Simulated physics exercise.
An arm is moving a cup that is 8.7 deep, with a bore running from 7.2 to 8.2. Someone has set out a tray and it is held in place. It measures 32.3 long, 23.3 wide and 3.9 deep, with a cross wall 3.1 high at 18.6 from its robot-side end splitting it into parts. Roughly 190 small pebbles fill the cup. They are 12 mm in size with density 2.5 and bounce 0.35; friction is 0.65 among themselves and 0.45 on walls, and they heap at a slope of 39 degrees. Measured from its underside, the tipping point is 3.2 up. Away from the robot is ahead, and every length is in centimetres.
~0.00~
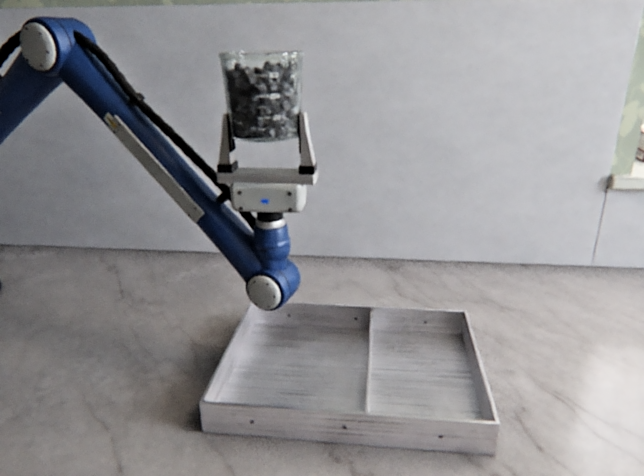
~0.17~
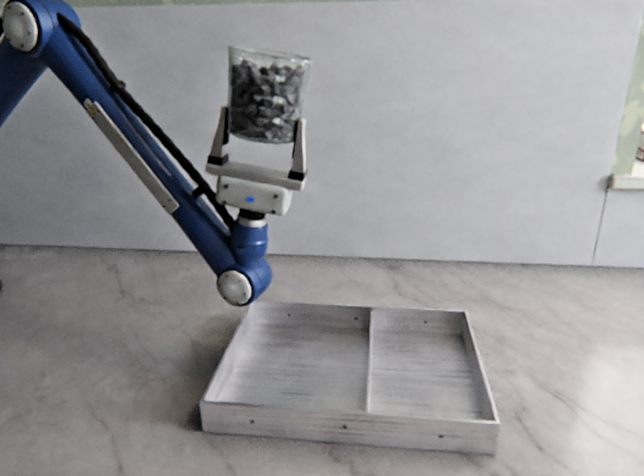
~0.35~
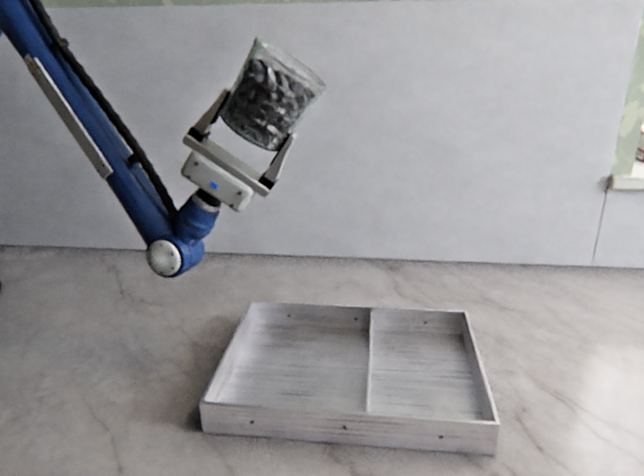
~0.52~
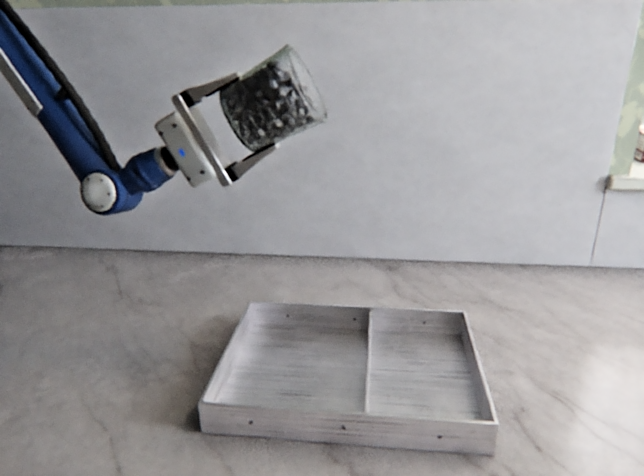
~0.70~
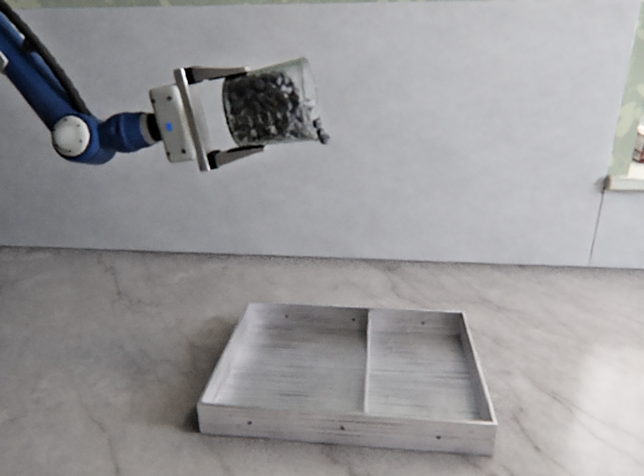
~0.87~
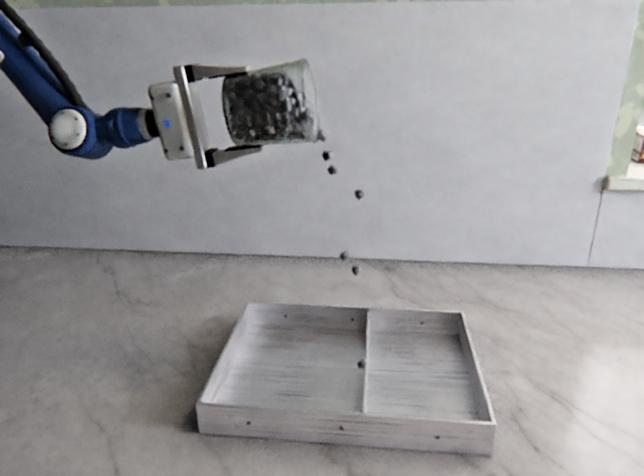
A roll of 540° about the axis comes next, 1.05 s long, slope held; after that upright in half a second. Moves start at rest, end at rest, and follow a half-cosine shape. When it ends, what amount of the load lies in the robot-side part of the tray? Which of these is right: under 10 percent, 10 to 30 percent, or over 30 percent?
The right one is 10 to 30 percent.
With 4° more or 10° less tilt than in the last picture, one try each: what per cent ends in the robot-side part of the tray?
Around 20 percent on the first try, 5 percent on the second.
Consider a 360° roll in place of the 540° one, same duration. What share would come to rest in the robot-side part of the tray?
Then about 15 percent.
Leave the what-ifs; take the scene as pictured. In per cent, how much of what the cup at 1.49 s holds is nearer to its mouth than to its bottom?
I'd say about 45 %, give or take.
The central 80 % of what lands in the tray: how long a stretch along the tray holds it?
That stretch is roughly 18 cm long.
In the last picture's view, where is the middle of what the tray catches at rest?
I'd place it near (382, 365) in the last picture.
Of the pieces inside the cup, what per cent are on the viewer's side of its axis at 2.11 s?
My guess would be around 40 per cent.
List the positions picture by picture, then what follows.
The first frame shows cup middle at (264, 97), upright; upper third of the load around (266, 76), from x 230 to 295, top at y 65; 186 in the cup.
The second frame shows cup middle at (266, 97), tipped 10°; upper third of the load around (267, 78), from x 235 to 300, top at y 60.
The third frame shows cup middle at (270, 99), tipped 35°; upper third of the load around (270, 82), from x 230 to 310, top at y 60.
The fourth frame shows cup middle at (272, 103), tipped 63°; upper third of the load around (273, 85), from x 230 to 315, top at y 65.
The fifth frame shows cup middle at (272, 107), tipped 80°; upper third of the load around (269, 91), from x 235 to 325, top at y 75.
The sixth frame shows cup middle at (271, 107), tipped 82°; upper third of the load around (266, 91), from x 235 to 360, top at y 75; 180 in the cup, 1 in the robot-side part, 5 in flight or on a rim.
By 1.49 s, tipped 82°, highest piece 39 above the table; 159 in the cup, 11 in the far-side part, 5 in the robot-side part, 11 in flight or on a rim.
By 2.11 s, tipped 56°, highest piece 38 above the table; 127 in the cup, 26 in the robot-side part, 26 in the far-side part, 1 on the table or floor, 6 in flight or on a rim.
By 2.62 s, upright, highest piece 40 above the table; 126 in the cup, 31 in the far-side part, 28 in the robot-side part, 1 on the table or floor.
By 3.32 s, upright, highest piece 40 above the table; 126 in the cup, 31 in the far-side part, 28 in the robot-side part, 1 on the table or floor.
Final count, 126 in the cup, 31 in the far-side part, 28 in the robot-side part, 1 on the table or floor. That is 15 % in the robot-side part of the tray.
